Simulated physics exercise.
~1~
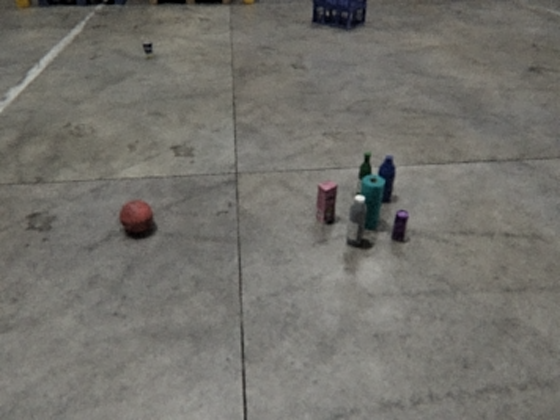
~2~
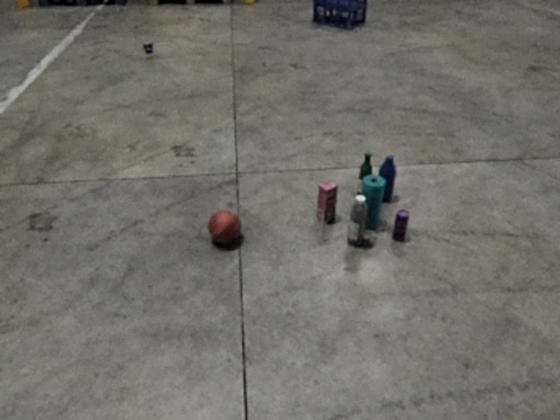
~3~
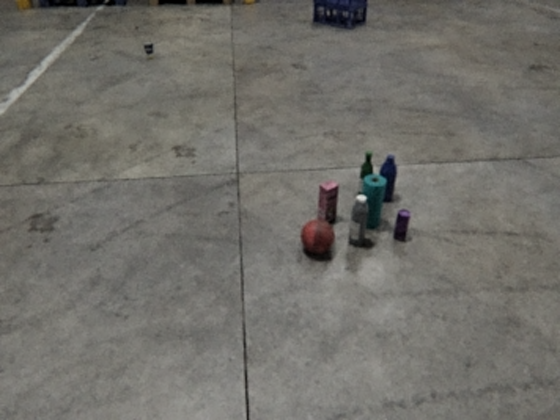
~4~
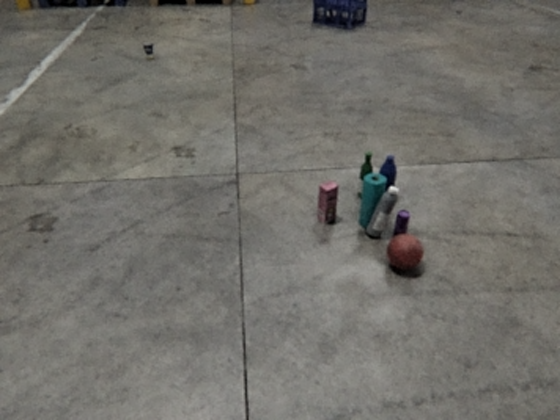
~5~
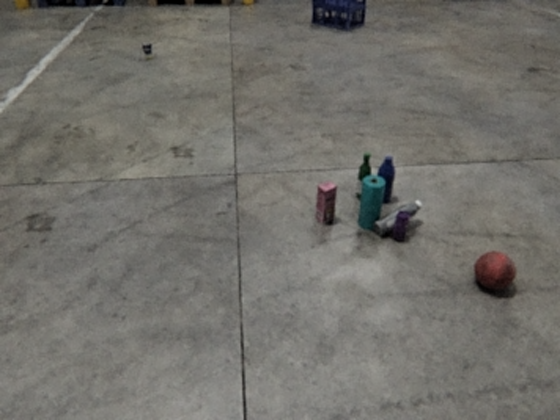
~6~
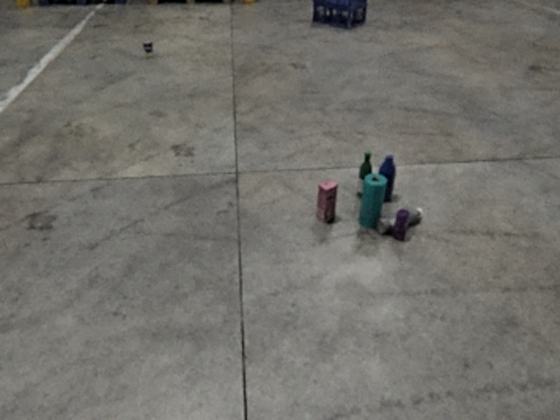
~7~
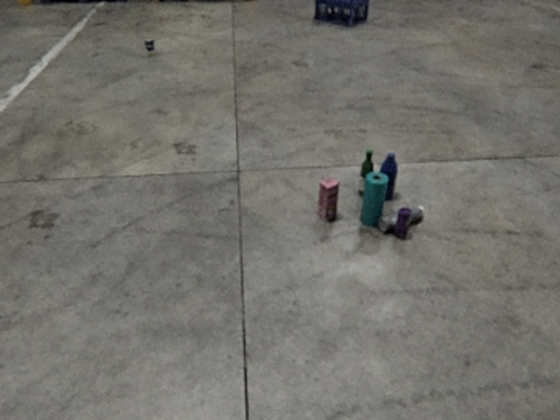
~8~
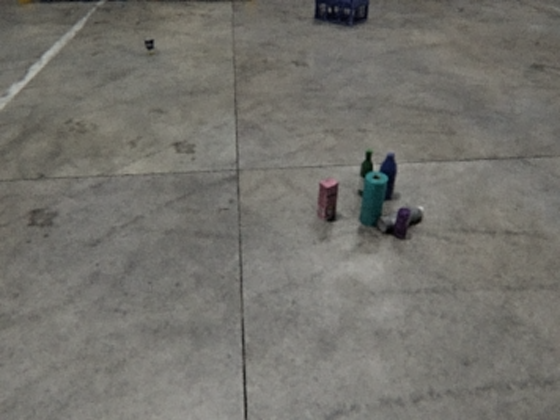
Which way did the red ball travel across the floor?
The red ball rolled to the right, going past the front of the group and on out of view.
